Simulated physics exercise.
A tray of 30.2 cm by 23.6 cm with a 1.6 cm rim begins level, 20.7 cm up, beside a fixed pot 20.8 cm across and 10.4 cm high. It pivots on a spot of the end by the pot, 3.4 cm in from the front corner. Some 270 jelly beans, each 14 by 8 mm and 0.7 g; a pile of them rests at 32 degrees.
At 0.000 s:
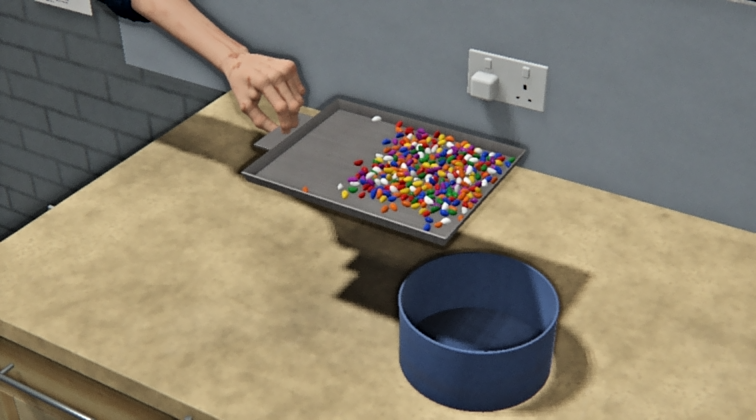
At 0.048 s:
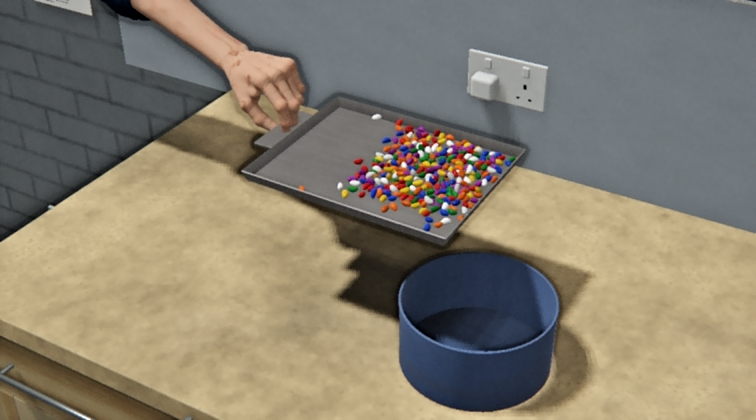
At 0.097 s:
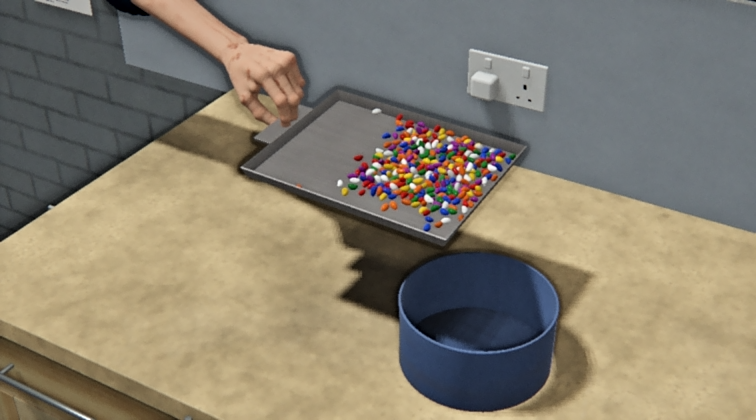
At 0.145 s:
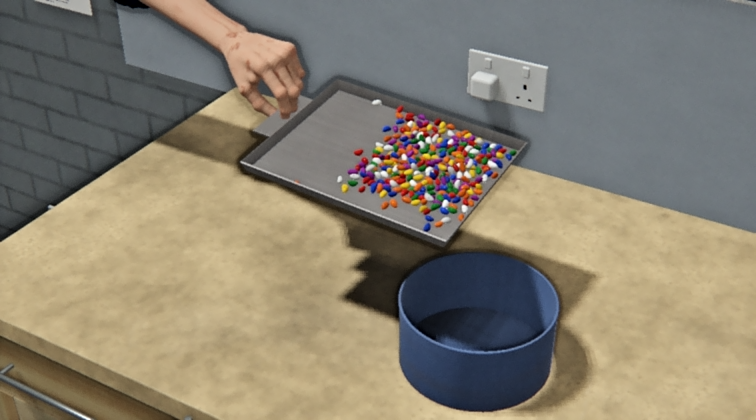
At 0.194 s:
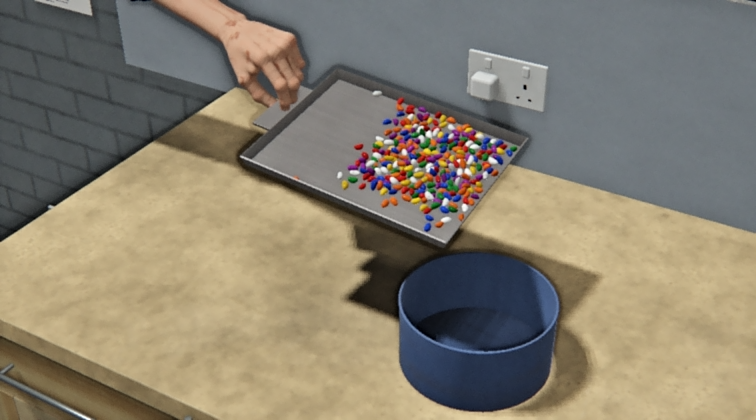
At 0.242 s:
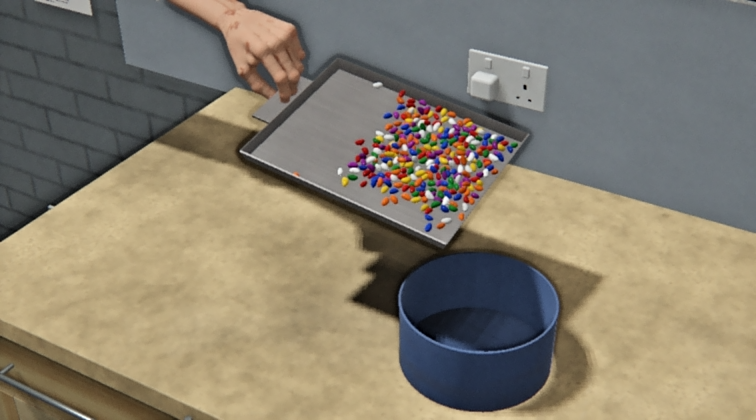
A hand slightly tilts a gray tray of colorful jelly beans above a blue pot.
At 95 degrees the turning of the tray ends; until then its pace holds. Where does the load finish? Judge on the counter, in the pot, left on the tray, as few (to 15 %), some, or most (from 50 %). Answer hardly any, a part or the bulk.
Counter: Hardly any, pot: The bulk, tray: Hardly any.
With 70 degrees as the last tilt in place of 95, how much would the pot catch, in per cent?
It would be near 85 per cent.
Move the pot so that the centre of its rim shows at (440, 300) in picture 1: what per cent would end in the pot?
About 100 per cent.
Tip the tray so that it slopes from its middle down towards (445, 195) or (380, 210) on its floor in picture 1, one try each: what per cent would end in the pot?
About 75 and 70 per cent.
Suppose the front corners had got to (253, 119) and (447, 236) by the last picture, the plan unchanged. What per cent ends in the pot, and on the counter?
Pot 45, counter 55.
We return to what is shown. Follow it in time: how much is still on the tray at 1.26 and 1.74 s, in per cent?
About 30, 0.
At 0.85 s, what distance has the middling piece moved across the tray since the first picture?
Roughly 8 cm.
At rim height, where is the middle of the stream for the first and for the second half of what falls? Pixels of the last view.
First near (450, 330), later near (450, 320).
After 0.85 s, tilt 51 degrees; the tray holds 95 %, the pot 0 %.
Then, at 1.26 s, tilt 77 degrees; the tray holds 30 %, the pot 45 %.
After 1.74 s, tilt 95 degrees; the tray holds 0 %, the pot 90 %.
By 2.4 s all is still; counter 10 %, pot 90 %, tray 0 %.
